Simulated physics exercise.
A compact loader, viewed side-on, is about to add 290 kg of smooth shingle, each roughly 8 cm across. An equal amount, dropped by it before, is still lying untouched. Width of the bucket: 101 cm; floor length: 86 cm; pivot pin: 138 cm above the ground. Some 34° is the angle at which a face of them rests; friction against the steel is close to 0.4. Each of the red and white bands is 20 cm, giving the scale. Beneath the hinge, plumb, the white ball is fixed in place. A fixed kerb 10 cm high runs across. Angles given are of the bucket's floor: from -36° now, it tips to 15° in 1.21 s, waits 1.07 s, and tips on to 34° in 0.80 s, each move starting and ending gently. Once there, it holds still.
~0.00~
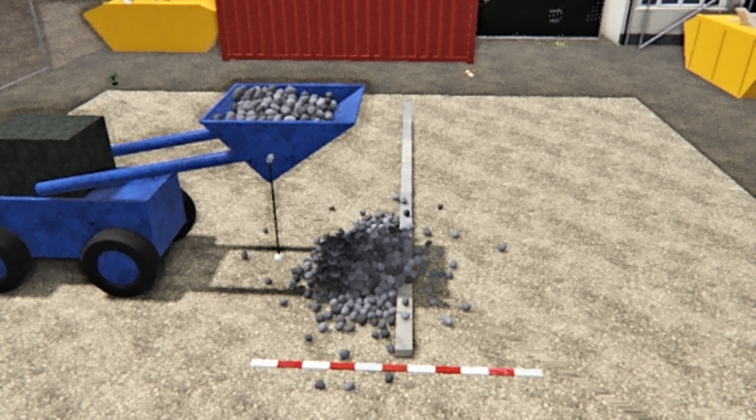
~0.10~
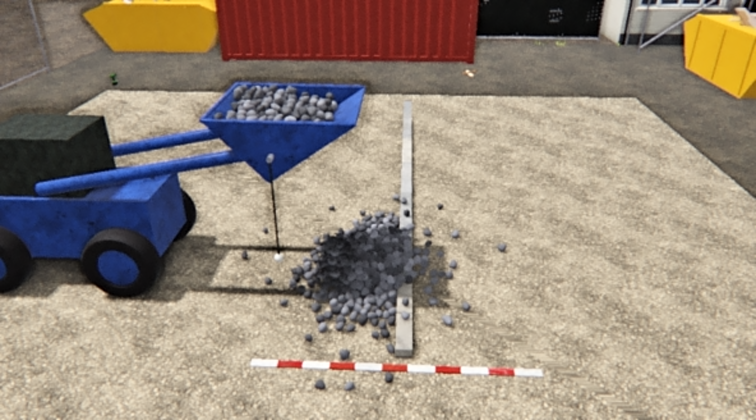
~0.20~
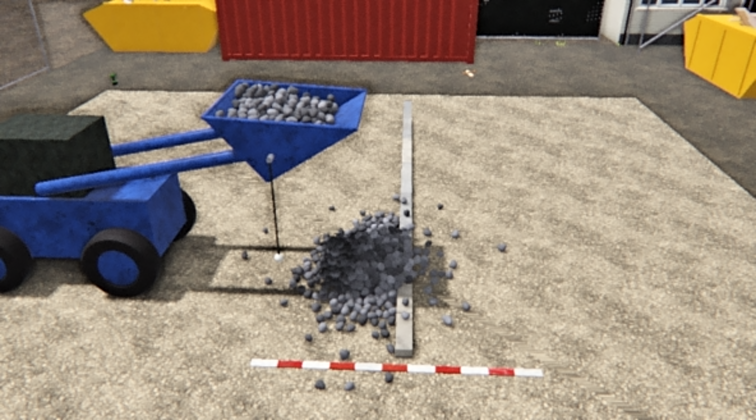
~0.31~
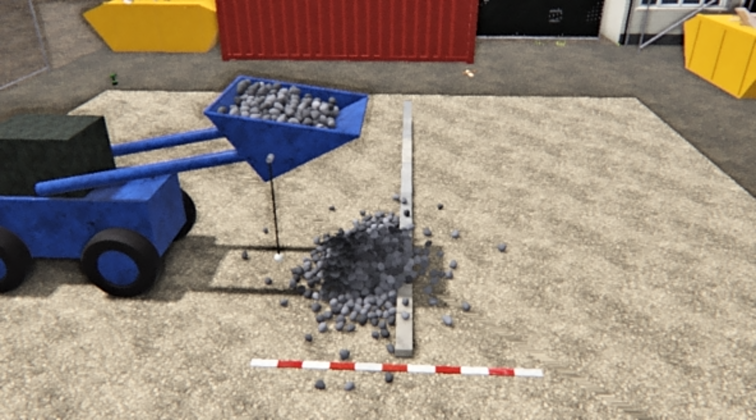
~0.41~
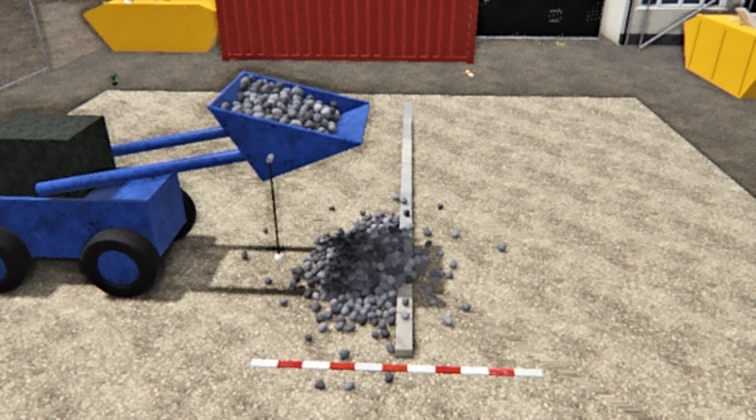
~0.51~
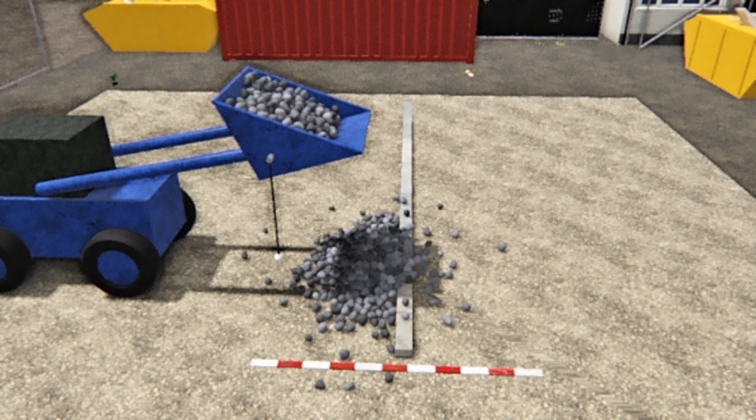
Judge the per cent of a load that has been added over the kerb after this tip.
The added amount is roughly 60 per cent of a load.
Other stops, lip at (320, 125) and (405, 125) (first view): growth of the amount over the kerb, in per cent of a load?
Around 20 and 100 percent respectively.
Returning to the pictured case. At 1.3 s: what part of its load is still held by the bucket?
Near 95 per cent of the load is held.
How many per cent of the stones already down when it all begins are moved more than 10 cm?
I'd put it at about 5 per cent.
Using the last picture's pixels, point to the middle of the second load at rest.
Centre at roughly (418, 263).
After 0.9 s the floor is at 7°; in per cent of one load, 100 in the bucket, 95 on this side of the kerb, 5 over the kerb; the foremost stones are at (457, 260).
After 1.3 s the floor is at 15°; in per cent of one load, 95 in the bucket, 100 on this side of the kerb, 5 over the kerb; the foremost stones are at (457, 260).
After 3.5 s the floor is at 34°; in per cent of one load, 0 in the bucket, 136 on this side of the kerb, 64 over the kerb; the foremost stones are at (592, 259).
After 6.1 s the floor is at 34°; in per cent of one load, 0 in the bucket, 135 on this side of the kerb, 65 over the kerb; the foremost stones are at (593, 259). Net gain over the kerb, 60.
